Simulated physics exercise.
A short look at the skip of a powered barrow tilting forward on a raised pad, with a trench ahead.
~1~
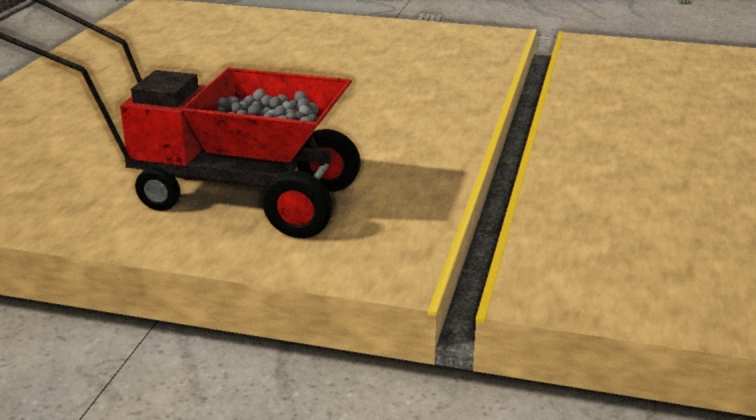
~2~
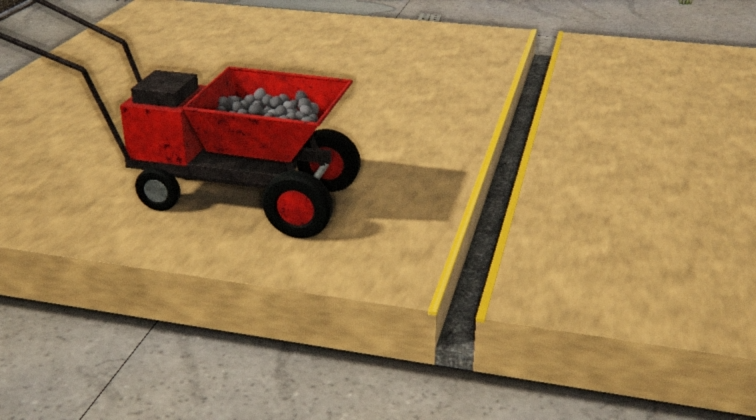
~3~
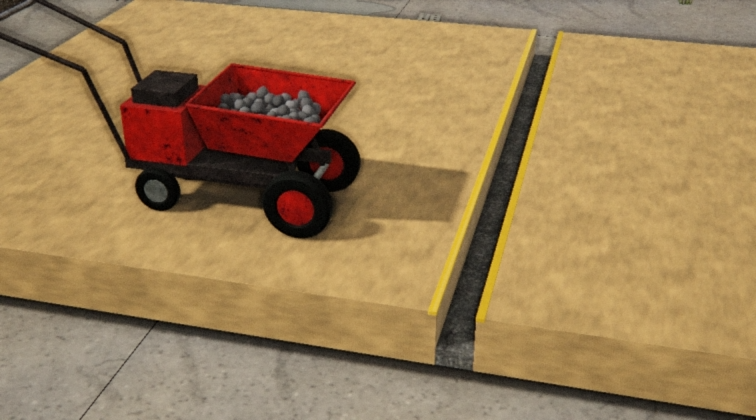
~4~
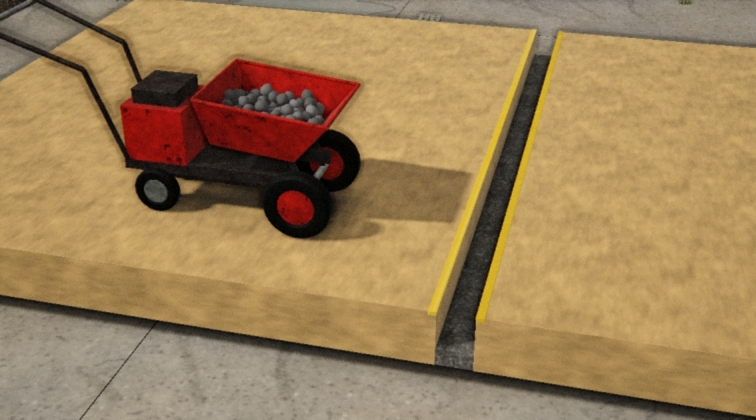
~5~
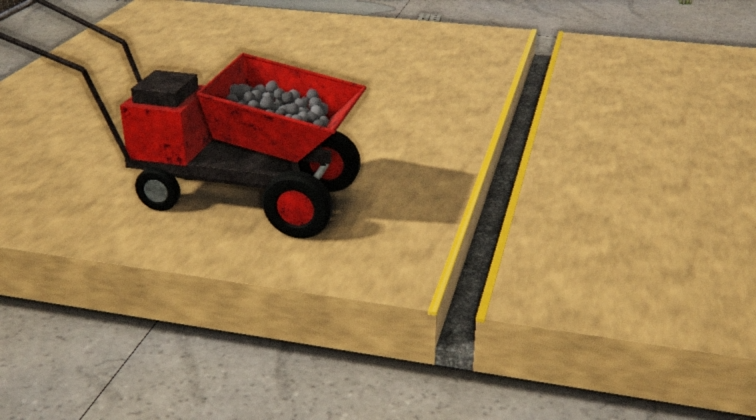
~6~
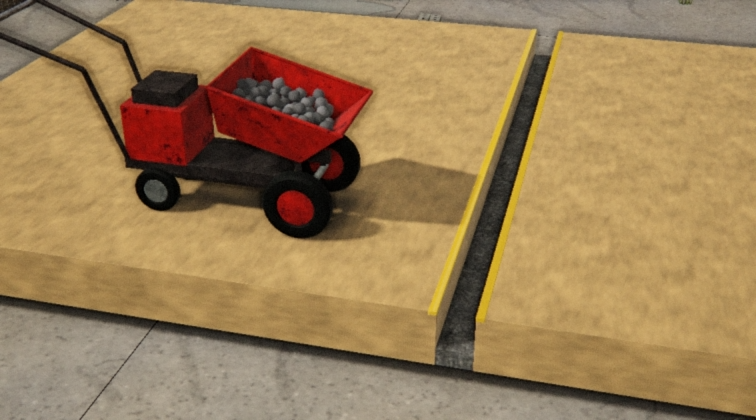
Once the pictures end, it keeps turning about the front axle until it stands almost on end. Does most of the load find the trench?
The trench ends with less than half of it.
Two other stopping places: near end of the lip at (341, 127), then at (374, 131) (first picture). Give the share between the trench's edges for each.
About 40 and 90 per cent.
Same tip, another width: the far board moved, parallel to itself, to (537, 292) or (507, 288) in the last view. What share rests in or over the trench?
First some 20, then 20 per cent.
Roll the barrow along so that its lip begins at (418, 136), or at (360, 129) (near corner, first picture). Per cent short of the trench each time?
In turn 0 and 20 in a hundred.
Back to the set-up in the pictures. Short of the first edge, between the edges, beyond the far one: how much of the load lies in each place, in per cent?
Short: 60 %, between: 20 %, beyond: 0 %.
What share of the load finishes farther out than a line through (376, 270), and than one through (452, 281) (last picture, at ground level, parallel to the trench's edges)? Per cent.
Roughly 80 per cent, and 20 per cent.
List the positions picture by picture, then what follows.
Lip of the skip at (317, 125), level; top of the load at (280, 112), round cobbles; first edge of the trench at (444, 279); far edge at (490, 285), the trench under half as wide as the skip, and about as deep as wide, in the first frame.
Lip of the skip at (318, 125), level; top of the load at (281, 112), in the second frame.
Lip of the skip at (321, 126), tipped barely; top of the load at (272, 116), in the third frame.
Lip of the skip at (326, 128), tipped a little; top of the load at (262, 106), in the fourth frame.
Lip of the skip at (333, 132), tipped a little; top of the load at (254, 106), in the fifth frame.
Lip of the skip at (340, 136), tipped clearly; top of the load at (256, 93); first edge of the trench at (444, 279); far edge at (490, 285), in the sixth frame.
Soon, skip tipped steeply; all in the skip.
A while on, skip tipped right over; most in the skip; a small part short of the trench; a stray few falling.
Towards the end, skip tipped right over; about a quarter in the skip; about two thirds short of the trench; a small part in or heaped over the trench; a stray few beyond it.
Finally, skip tipped right over; about a quarter in the skip; about two thirds short of the trench; about a quarter in or heaped over the trench; a stray few beyond it.
